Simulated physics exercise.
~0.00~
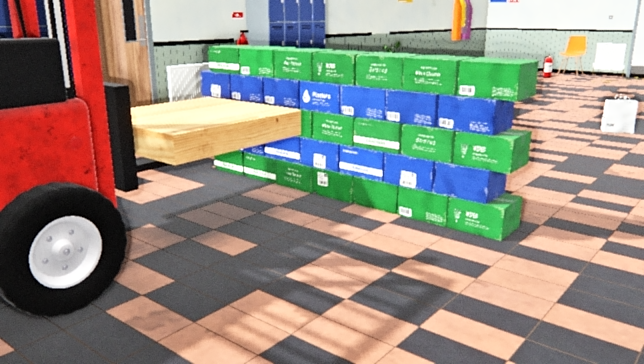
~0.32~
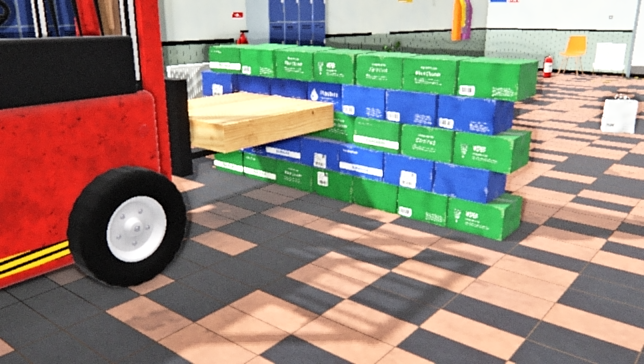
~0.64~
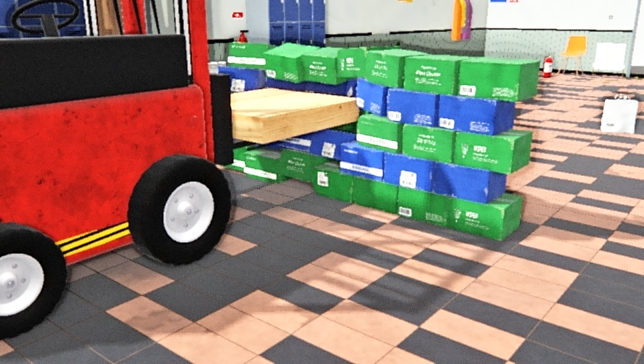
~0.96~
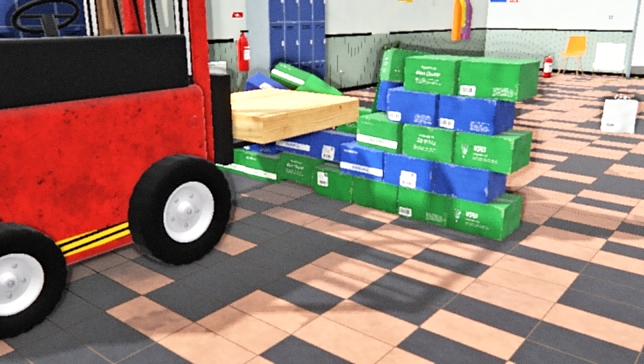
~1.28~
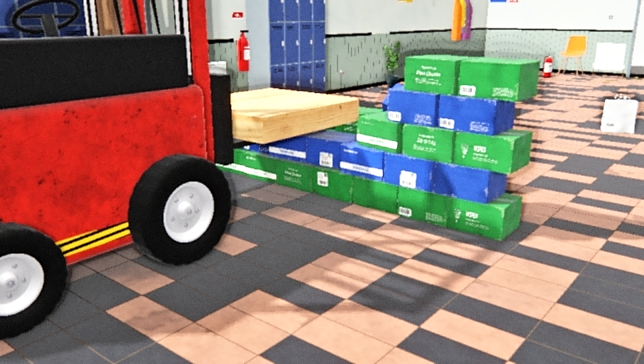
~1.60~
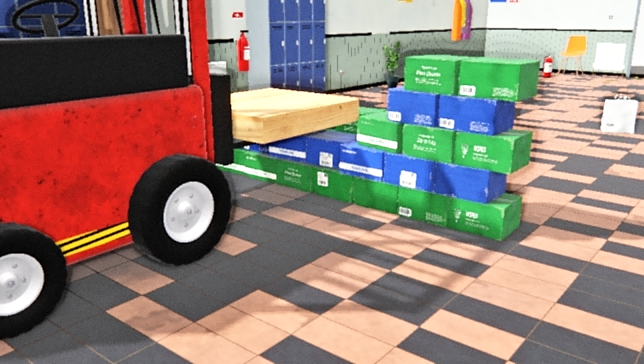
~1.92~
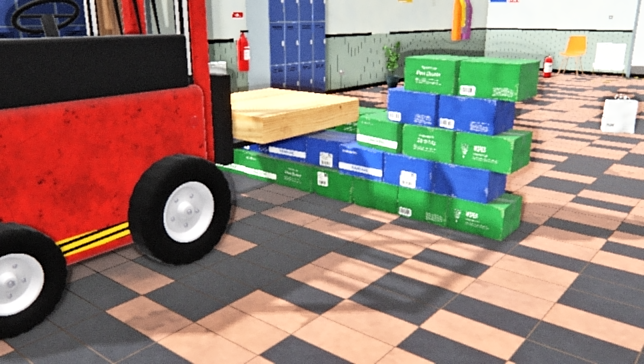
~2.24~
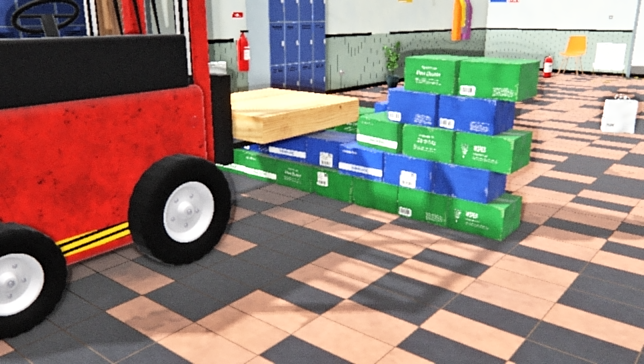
Tiled hall with lockers, a red forklift pushing a crate into a green and blue carton wall, toppling its far left part.
